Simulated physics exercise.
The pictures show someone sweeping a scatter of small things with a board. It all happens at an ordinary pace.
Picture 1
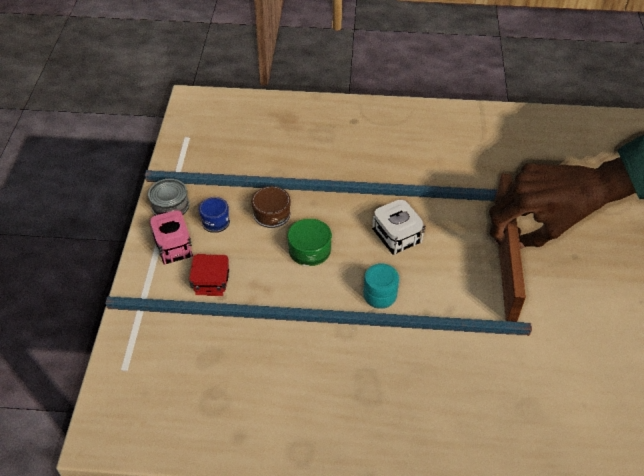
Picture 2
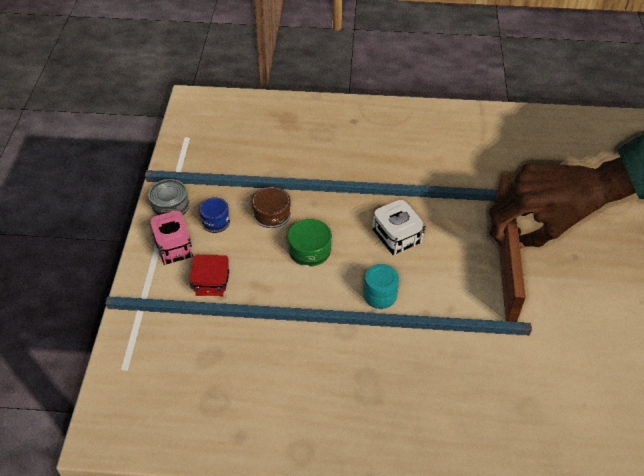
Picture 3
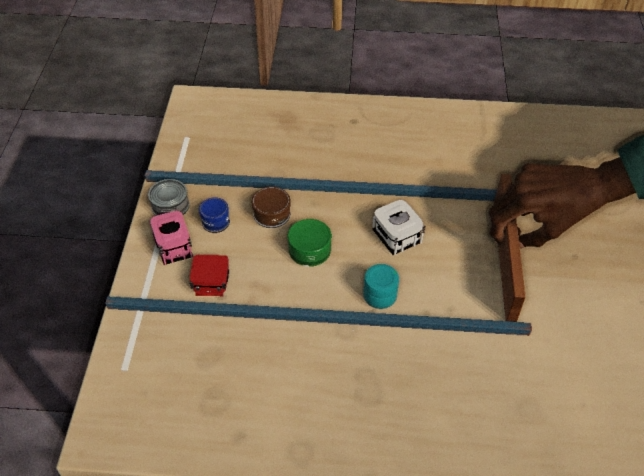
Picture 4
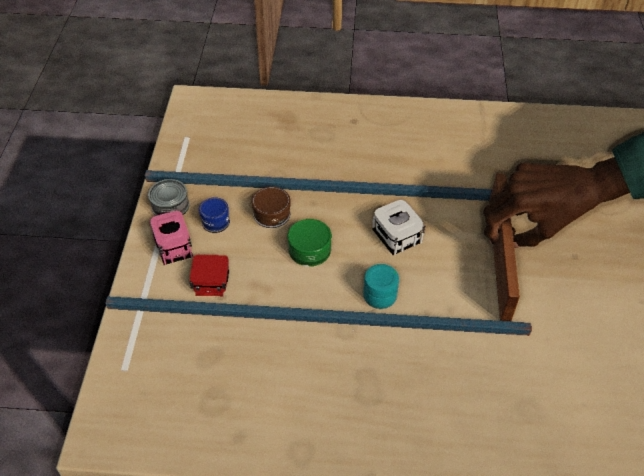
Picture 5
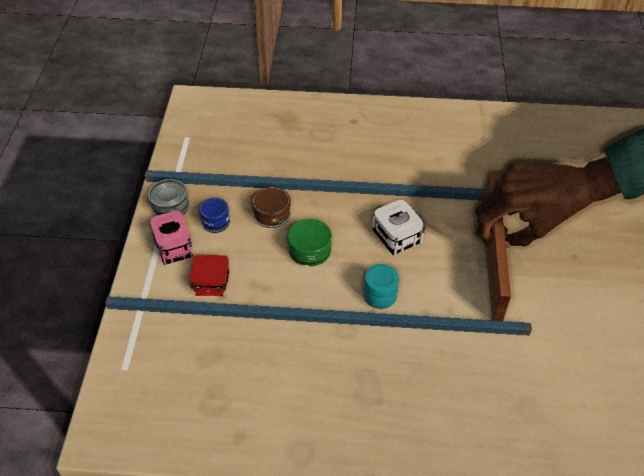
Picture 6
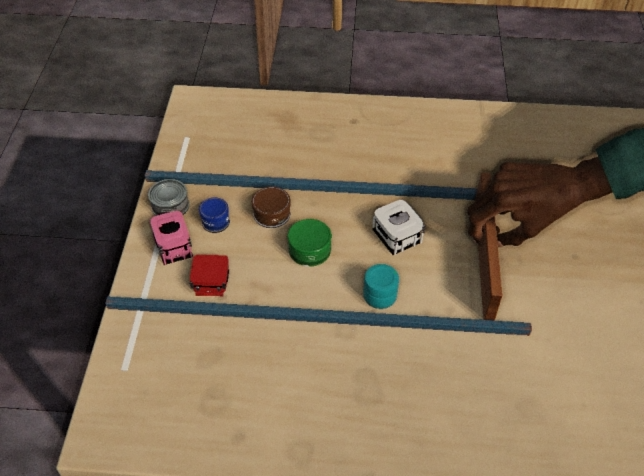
A hand slides a wooden board slightly left toward small, colourful objects that stay still.
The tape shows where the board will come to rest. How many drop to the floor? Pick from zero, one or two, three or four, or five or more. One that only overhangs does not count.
Outcome: The number that fall off is five or more.
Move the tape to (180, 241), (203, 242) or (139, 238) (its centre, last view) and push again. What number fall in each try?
In that order 2, 1 and 8.
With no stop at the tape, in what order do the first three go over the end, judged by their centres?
They are the grey pot, then the pink case, then the brown tin.
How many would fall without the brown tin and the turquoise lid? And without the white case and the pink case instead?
Fallen: 3, and 3 in the other try.
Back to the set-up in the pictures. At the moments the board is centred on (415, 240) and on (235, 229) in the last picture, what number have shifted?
First 1, then 8.
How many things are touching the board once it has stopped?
In contact: 3.
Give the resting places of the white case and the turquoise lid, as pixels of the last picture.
The white case stops around (148, 204); the turquoise lid around (128, 280).
Soon after, none off yet; grey pot at rest near (169, 199); pink case at rest near (172, 237); blue pot at rest near (215, 215).
By the end, the number that fall off is five or more; fallen, brown tin, red case, blue pot, pink case and grey pot.
